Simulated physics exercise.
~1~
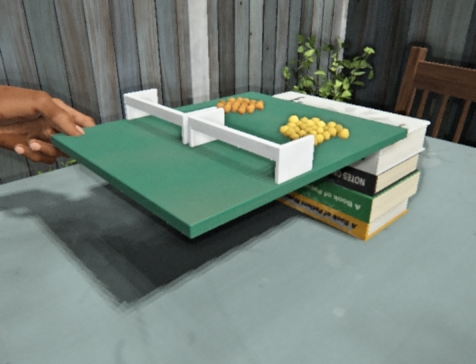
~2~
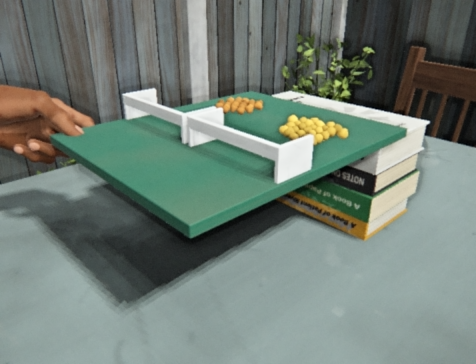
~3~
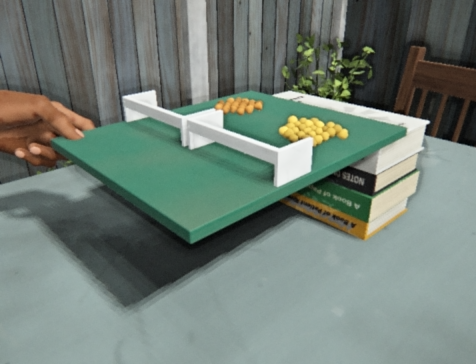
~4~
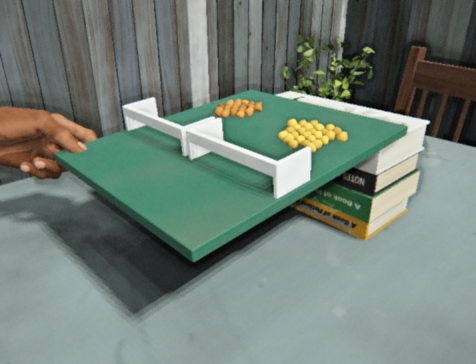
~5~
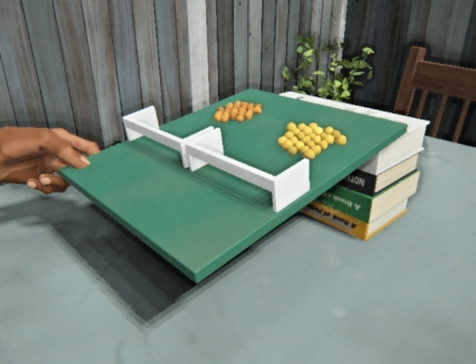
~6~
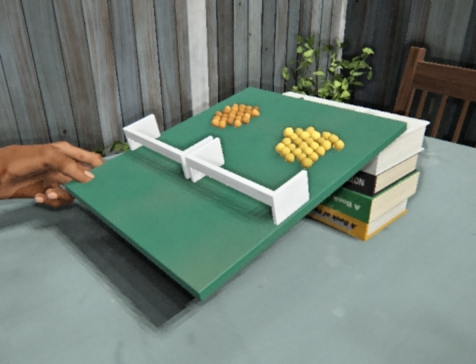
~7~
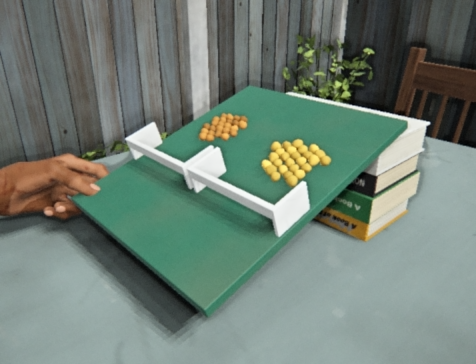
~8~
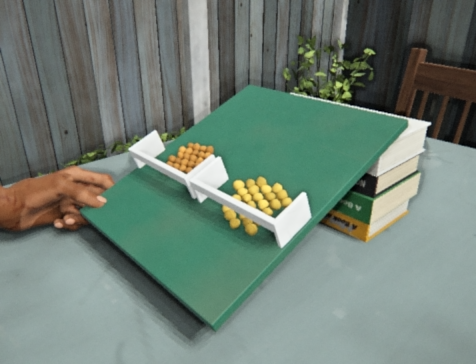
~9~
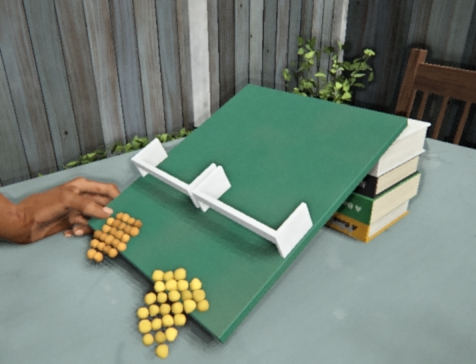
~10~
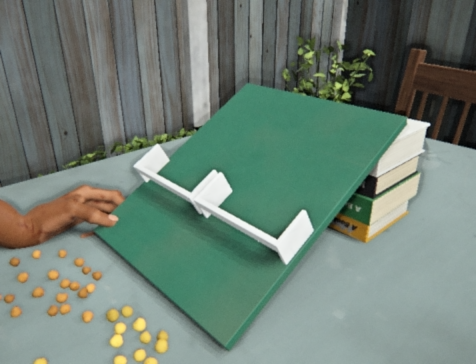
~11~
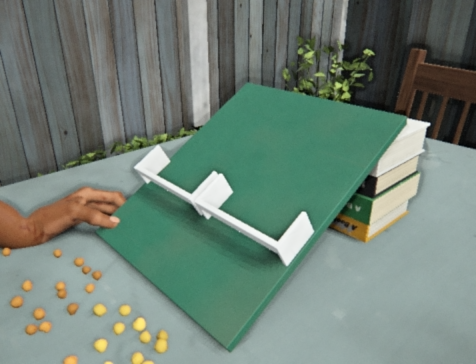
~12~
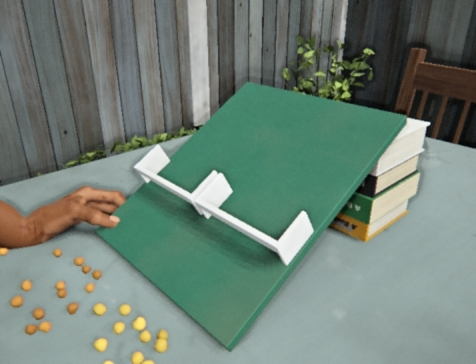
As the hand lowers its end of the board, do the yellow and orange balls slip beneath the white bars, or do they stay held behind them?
Both groups slip beneath the white bars, the nearer yellow balls as well as the farther orange ones. They end up scattered on the table.
